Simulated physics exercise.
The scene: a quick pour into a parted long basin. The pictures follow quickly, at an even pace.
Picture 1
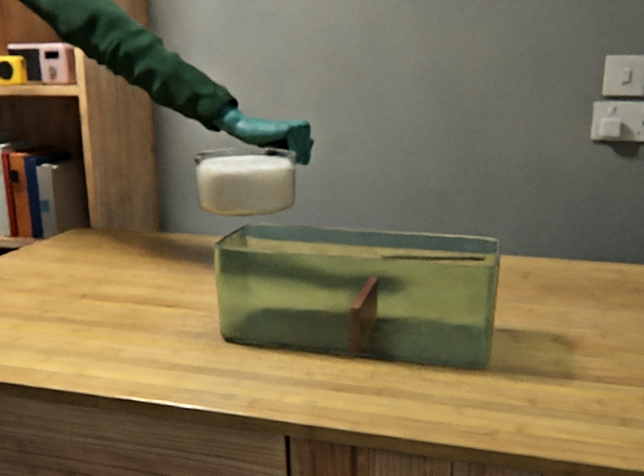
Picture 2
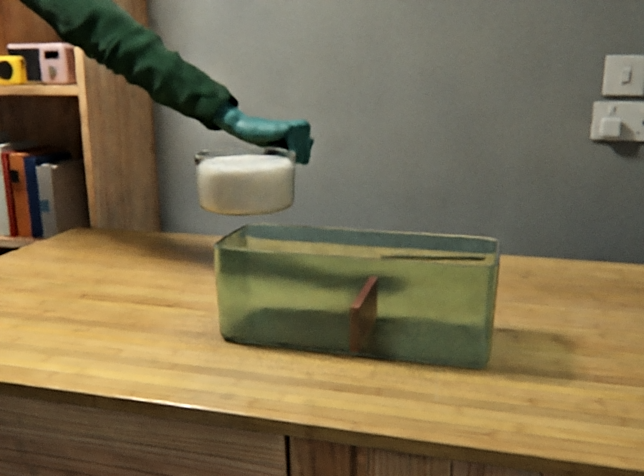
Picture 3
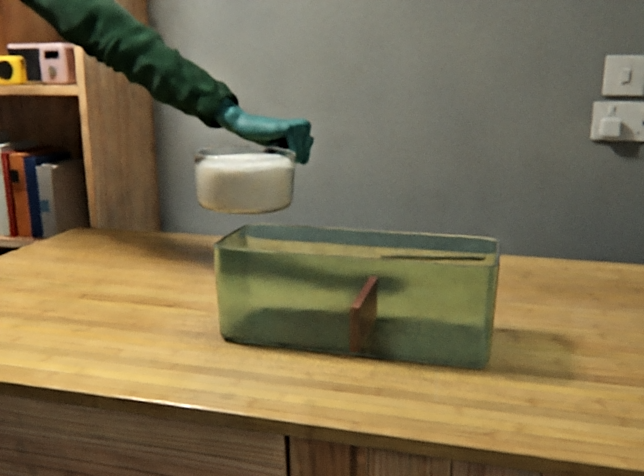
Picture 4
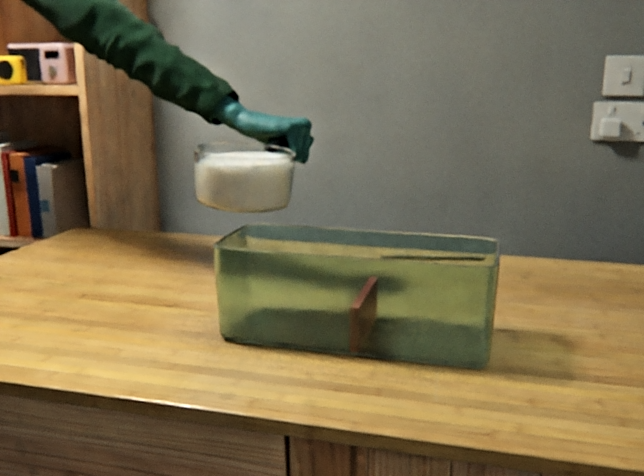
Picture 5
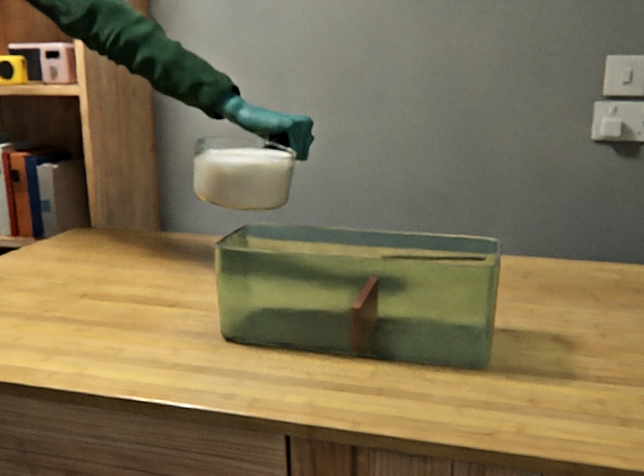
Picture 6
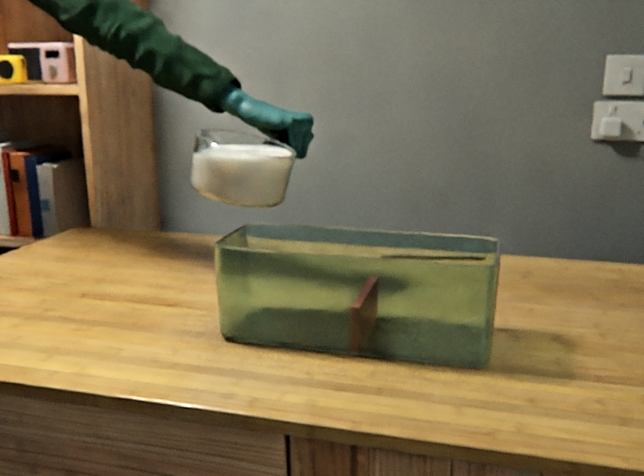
On a wooden tabletop against a grey wall, with a shelf of books at the left and switches at the right, a fixed camera looks slightly down. A green-sleeved, gloved arm holds a clear container of white milk above the left part of a long greenish glass basin with a reddish-brown divider. The hand slowly tilts the container slightly, its left side rising, while the basin stays still.
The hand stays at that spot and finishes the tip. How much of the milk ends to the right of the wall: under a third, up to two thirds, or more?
The share right of the wall is between a third and two thirds.
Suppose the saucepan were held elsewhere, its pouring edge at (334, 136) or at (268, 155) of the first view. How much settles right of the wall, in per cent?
First some 95, then 5 per cent.
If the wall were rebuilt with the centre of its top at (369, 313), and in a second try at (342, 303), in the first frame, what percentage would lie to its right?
Near 60 % and 90 %.
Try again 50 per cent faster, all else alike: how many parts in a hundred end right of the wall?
Roughly 70 in a hundred.
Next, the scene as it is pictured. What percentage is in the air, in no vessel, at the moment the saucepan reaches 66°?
Near 30 %.
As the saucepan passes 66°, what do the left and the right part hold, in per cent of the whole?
Near 15 on the left, 0 on the right.
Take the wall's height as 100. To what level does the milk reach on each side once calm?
Some 20 per cent left and 30 right.
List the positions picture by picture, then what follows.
It leans 0°; its right rim is at (292, 157); the milk meets the walls at (204, 161) and (292, 164); the long basin's rim runs from (231, 236) to (499, 254); the wall's top is at (365, 292), in the first picture.
It leans 1°; its right rim is at (292, 157); the milk meets the walls at (205, 160) and (292, 163), in the second picture.
It leans 2°; its right rim is at (292, 157); the milk meets the walls at (204, 160) and (292, 161), in the third picture.
It leans 5°; its right rim is at (292, 157); the milk meets the walls at (204, 157) and (292, 160), in the fourth picture.
It leans 9°; its right rim is at (293, 157); the milk meets the walls at (203, 154) and (292, 157), in the fifth picture.
It leans 13°; its right rim is at (292, 157); the milk meets the walls at (202, 149) and (292, 153), in the sixth picture.
A moment on, the saucepan is tipped part way and 57 per cent is still to pour, 14 is left of the wall and 0 right of it.
Next, the saucepan is tipped on its side and 10 per cent is still to pour, 26 is left of the wall and 51 right of it.
Then the saucepan is tipped right over and 0 per cent is still to pour, 42 is left of the wall and 56 right of it.
Later the saucepan is tipped right over and 0 per cent is still to pour, 43 is left of the wall and 56 right of it.
At rest 43 per cent lies left of the wall, 56 right of it and 1 outside.
